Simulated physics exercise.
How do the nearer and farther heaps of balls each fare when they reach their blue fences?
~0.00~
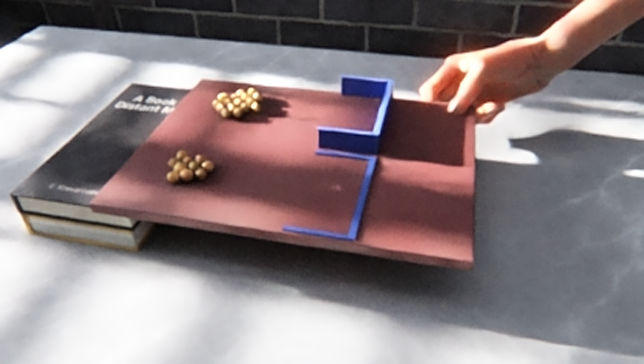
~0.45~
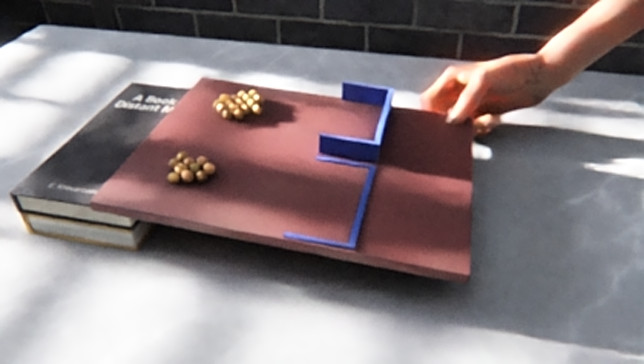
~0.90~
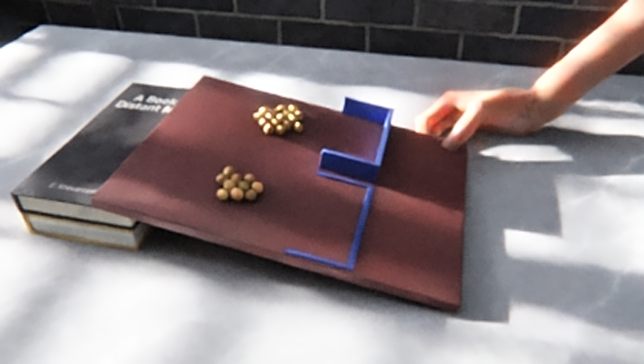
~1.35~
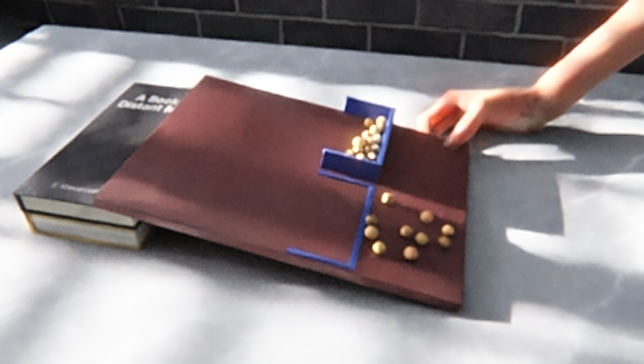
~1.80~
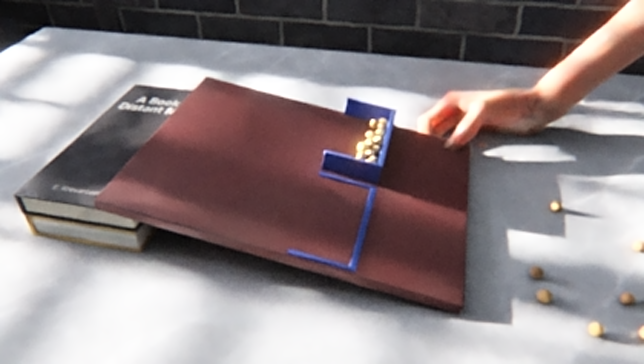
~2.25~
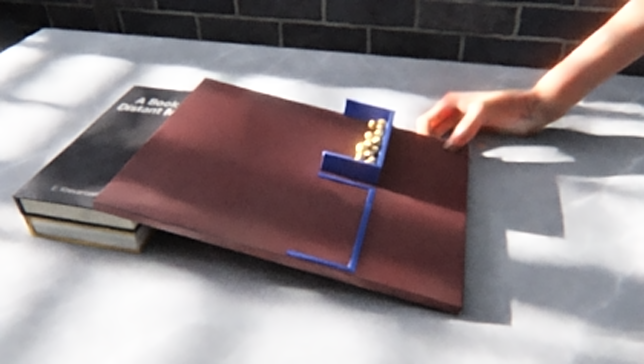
The nearer heap goes over its low fence and rolls off the board, while the farther heap is stopped and piles up behind its fence.
